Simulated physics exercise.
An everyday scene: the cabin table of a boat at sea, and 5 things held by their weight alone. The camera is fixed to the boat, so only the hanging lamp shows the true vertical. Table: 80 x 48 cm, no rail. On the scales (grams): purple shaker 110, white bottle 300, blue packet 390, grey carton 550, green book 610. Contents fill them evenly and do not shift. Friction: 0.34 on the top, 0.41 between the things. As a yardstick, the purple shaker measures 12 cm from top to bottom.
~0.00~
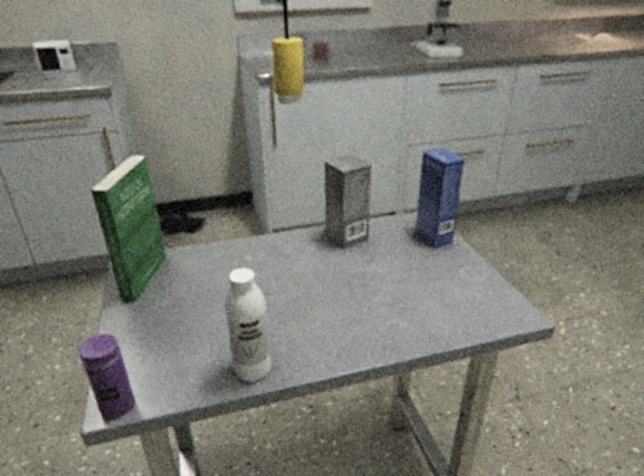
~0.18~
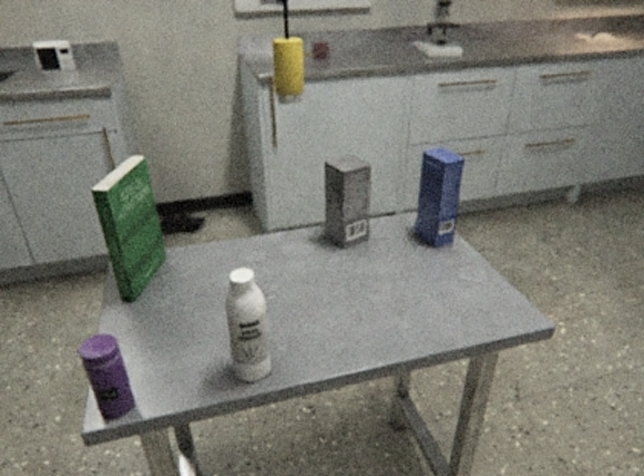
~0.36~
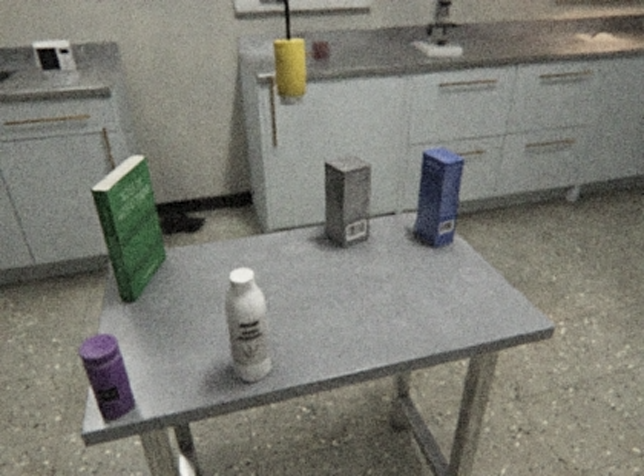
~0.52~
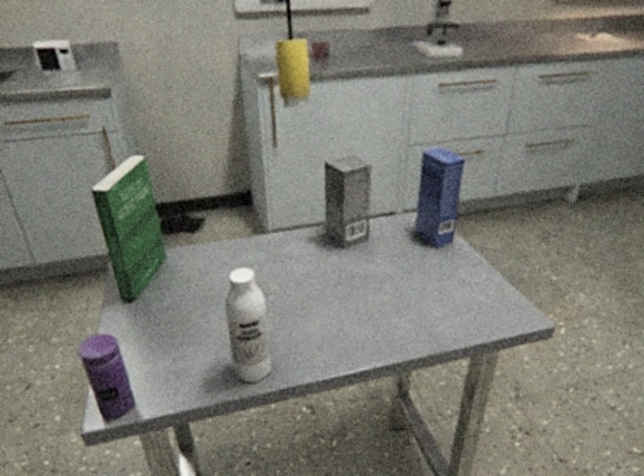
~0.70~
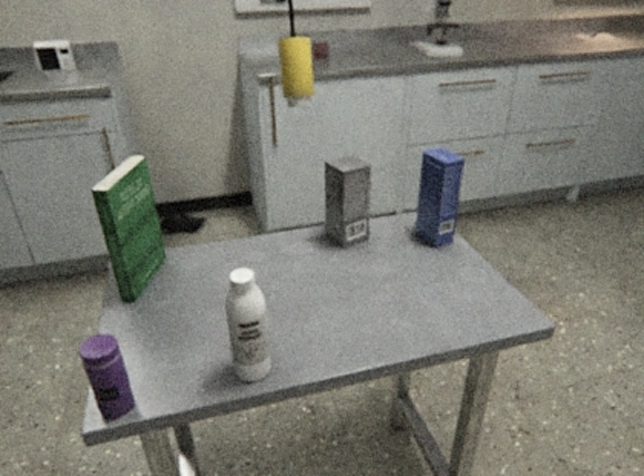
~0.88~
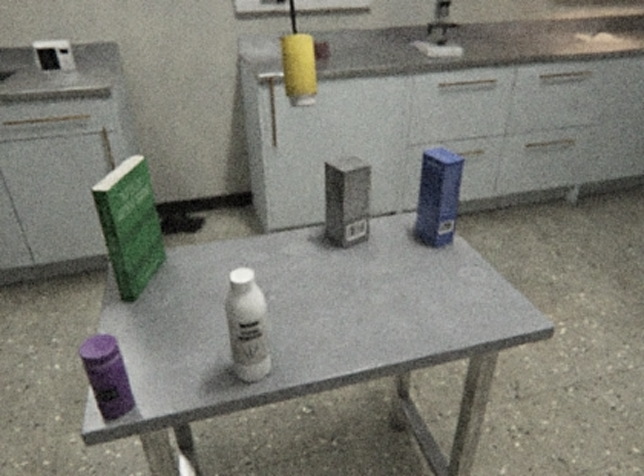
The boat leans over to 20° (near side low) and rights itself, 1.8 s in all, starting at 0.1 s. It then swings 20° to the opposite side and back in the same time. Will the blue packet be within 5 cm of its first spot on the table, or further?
The blue packet holds its spot.
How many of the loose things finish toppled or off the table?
1 of them.
Around 2.78 s, floor tilted 20°, far side down; green book now off the table; grey carton shifted 2 cm.
Around 3.18 s, floor tilted 12°, far side down.
Finally (4.2 s), off the table, green book; the other 4 still in place (within 5 cm). In the last view, blue packet near (438, 198).
